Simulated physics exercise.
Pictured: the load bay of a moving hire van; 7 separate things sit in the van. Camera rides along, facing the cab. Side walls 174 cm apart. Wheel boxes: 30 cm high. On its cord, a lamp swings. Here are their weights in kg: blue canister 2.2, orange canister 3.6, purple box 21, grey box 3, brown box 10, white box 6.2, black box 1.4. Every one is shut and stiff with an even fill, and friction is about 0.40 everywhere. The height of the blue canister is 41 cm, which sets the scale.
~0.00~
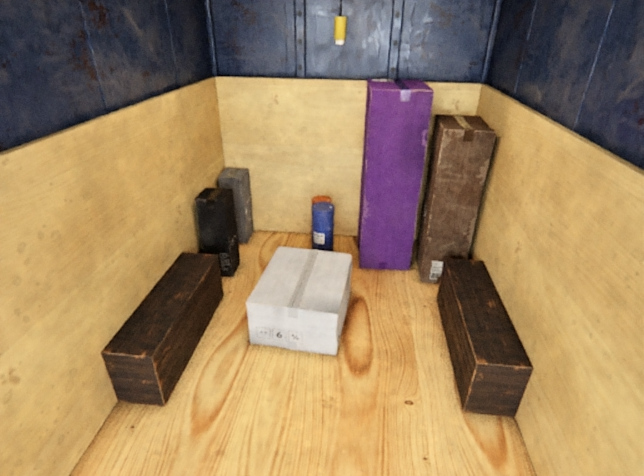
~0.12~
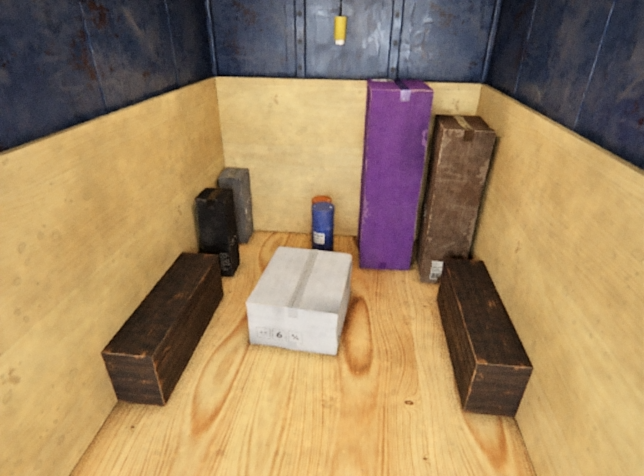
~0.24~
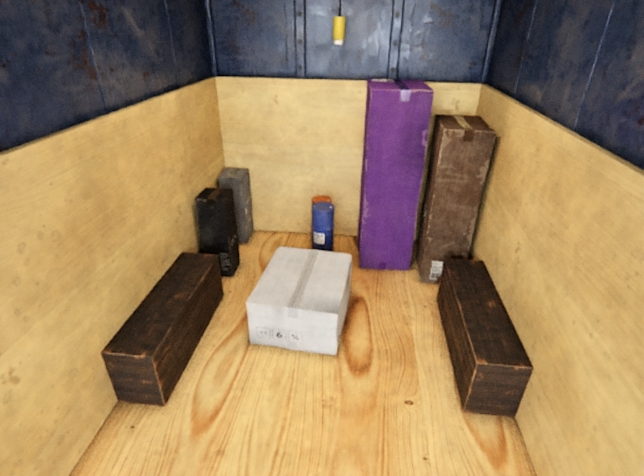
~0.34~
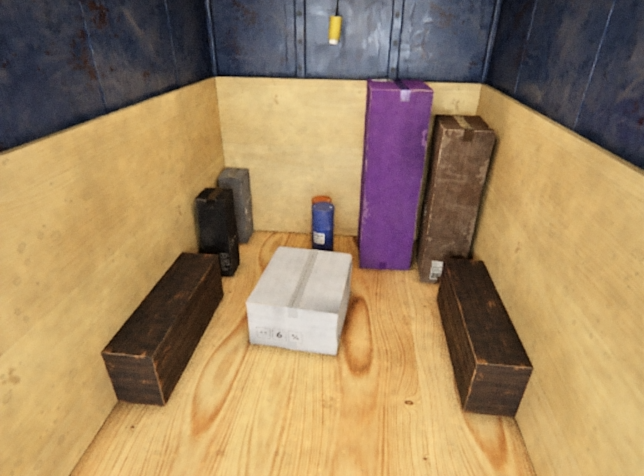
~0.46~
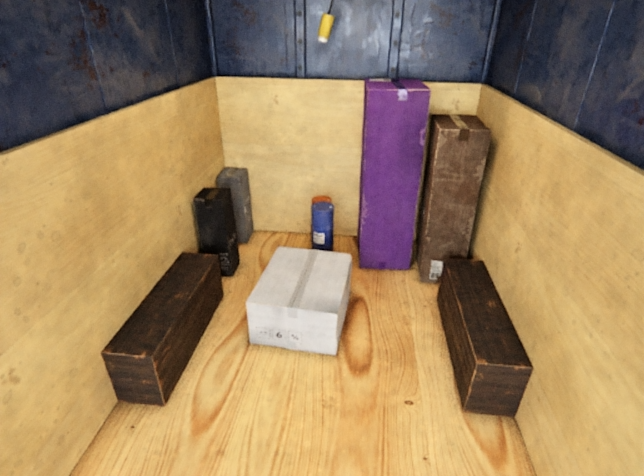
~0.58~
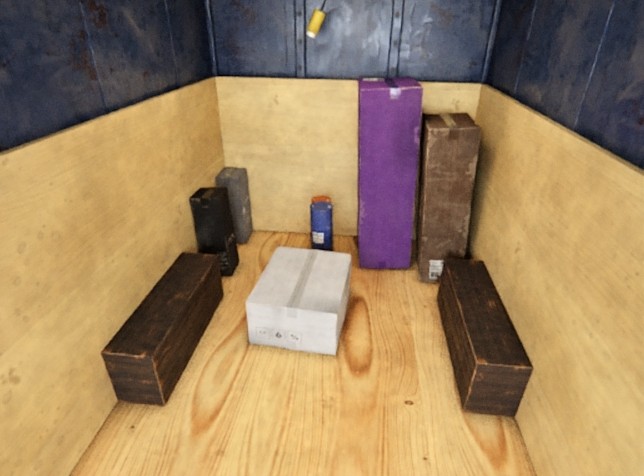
A hanging yellow lamp swings left while the tall purple and brown boxes shift slightly left.
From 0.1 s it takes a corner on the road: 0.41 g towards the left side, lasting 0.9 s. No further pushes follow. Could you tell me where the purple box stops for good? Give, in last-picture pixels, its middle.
I would say at about (298, 189).
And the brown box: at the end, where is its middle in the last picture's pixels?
It ends up near (396, 214).
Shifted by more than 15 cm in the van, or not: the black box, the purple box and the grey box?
Here is how it goes: The black box remains near its start; next, the purple box moves off; last, the grey box remains near its start.
By 0.98 s, steady run; purple box tilted 27° near (346, 174); brown box tilted 27°; blue canister tilted 23°.
By 1.28 s, steady run; purple box tilted 58° near (301, 191); brown box tilted 57°; blue canister tilted 66°.
When it is over (2.2 s), lying over in the van, blue canister, orange canister, purple box and brown box; the other 3 within 15 cm of the start. In the last view, purple box near (298, 189).
